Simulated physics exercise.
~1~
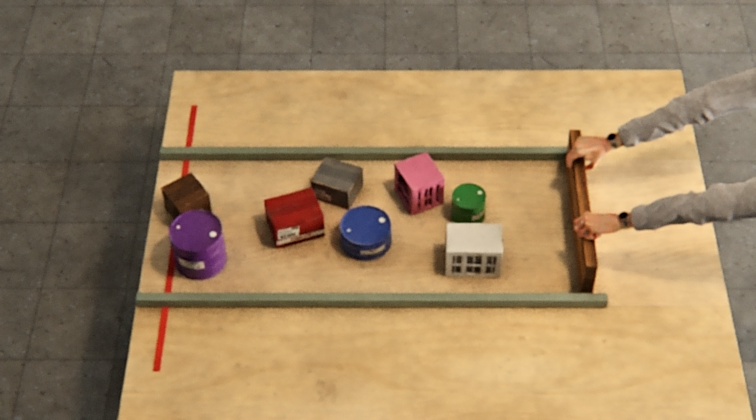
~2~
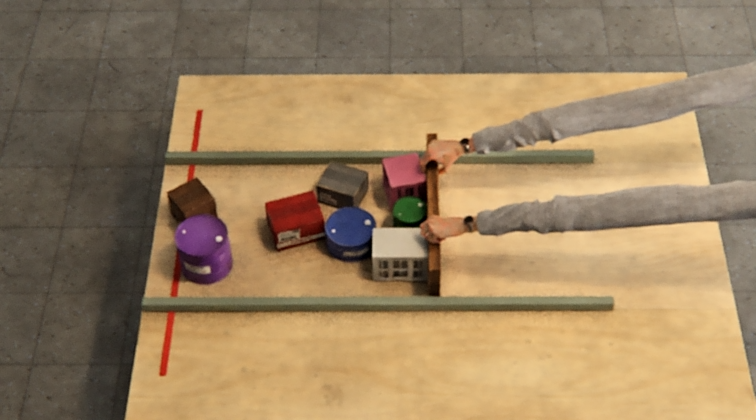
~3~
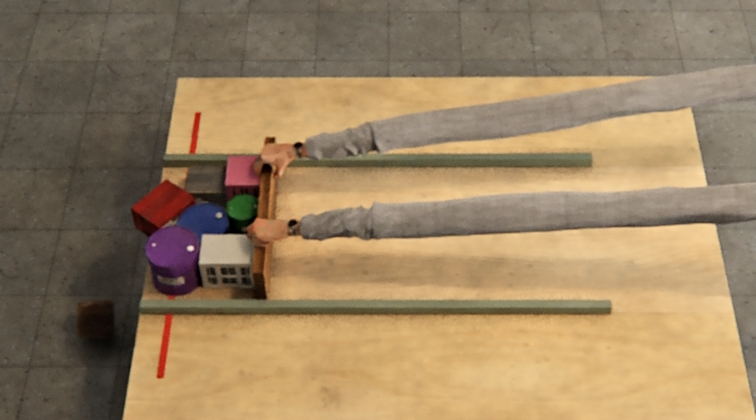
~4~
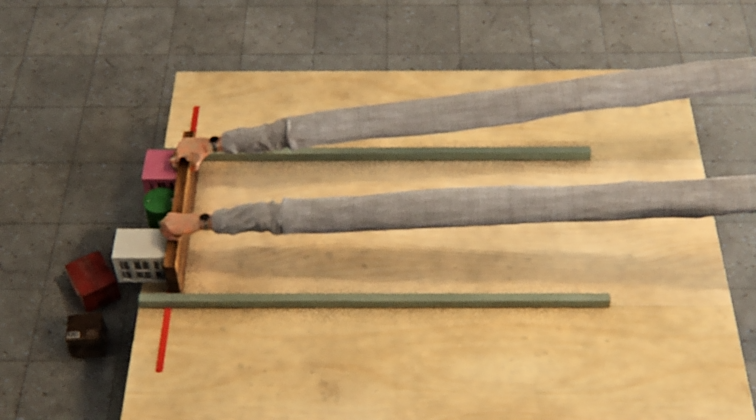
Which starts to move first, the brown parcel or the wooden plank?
The wooden plank starts to move first, pushed left by the hands while the brown parcel is still at rest. The parcel only moves later.
